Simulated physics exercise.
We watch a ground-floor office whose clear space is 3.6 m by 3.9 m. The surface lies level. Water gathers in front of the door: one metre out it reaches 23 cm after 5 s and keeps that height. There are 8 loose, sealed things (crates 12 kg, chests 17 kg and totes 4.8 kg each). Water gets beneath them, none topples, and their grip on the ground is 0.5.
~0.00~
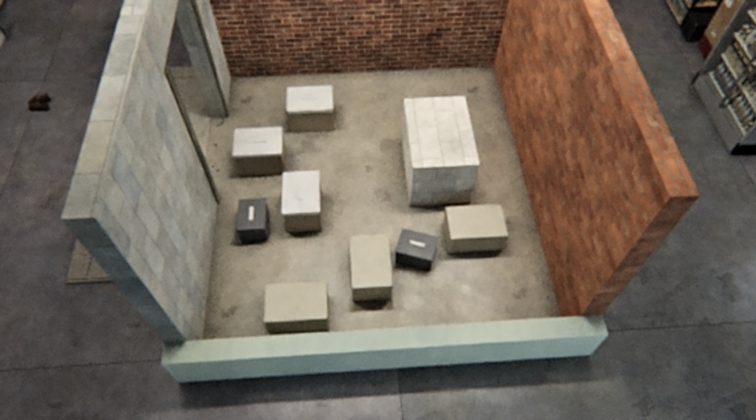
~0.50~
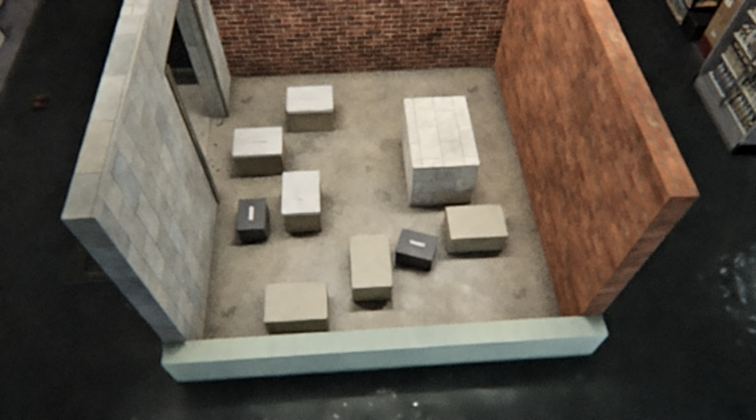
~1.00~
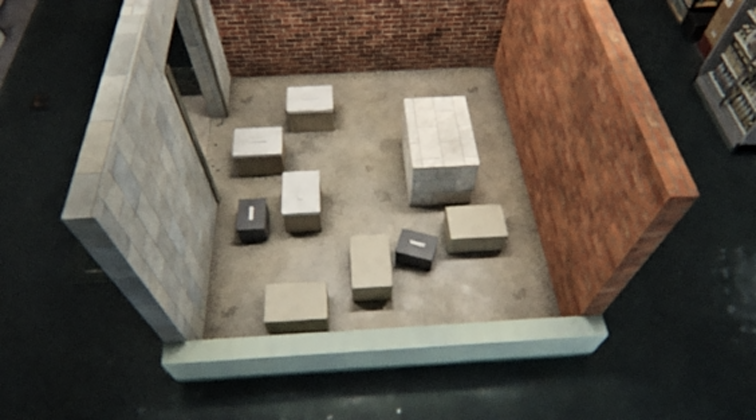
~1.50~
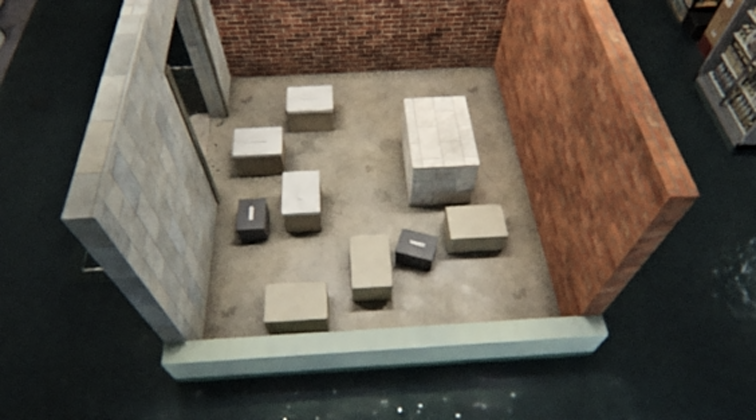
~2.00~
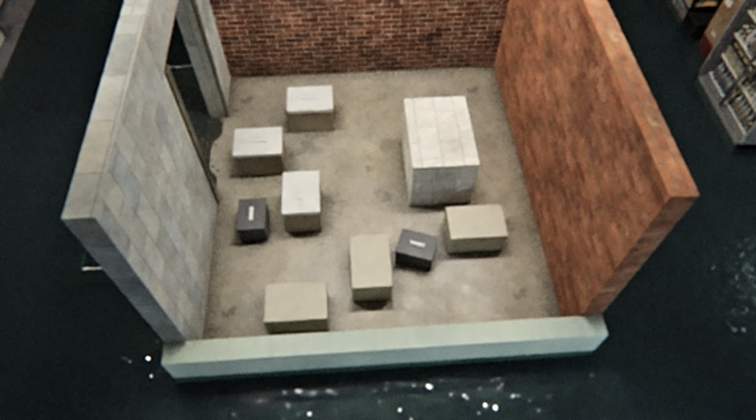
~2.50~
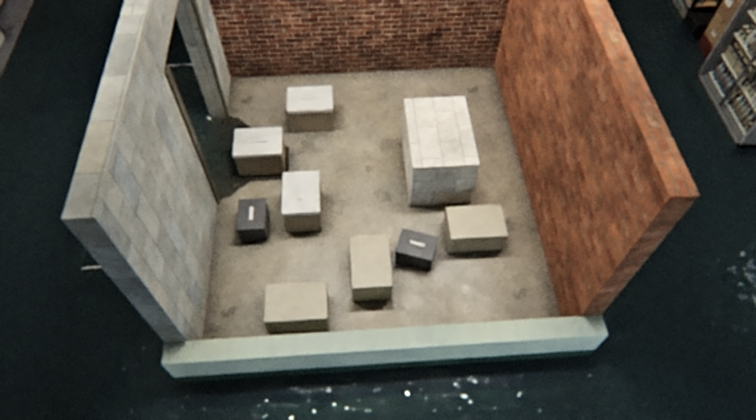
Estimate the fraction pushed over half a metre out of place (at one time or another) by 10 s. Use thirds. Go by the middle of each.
It is at least two thirds.
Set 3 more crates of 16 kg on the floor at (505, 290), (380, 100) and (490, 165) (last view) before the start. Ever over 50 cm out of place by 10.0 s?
In that order: Short of it, more, over.
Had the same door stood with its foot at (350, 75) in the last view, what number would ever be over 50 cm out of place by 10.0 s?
In that case 7 of them.
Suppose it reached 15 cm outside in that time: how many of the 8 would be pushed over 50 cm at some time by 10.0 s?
Then 3.
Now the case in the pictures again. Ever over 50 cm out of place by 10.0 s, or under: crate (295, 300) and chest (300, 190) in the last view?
In turn: Under, over.
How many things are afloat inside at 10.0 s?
7 of them.
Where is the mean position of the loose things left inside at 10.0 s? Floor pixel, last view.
Near (398, 278).
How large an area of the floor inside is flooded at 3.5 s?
Some 1.5 m2.
After 3.5 s 0 of 8 are over 50 cm from their spots; 0 afloat.
After 4.5 s 0 of 8 are over 50 cm from their spots; 0 afloat.
After 7.0 s 4 of 8 are over 50 cm from their spots; 3 afloat.
After 10.0 s 7 of 8 are over 50 cm from their spots, and 7 have been at some point; 7 afloat.
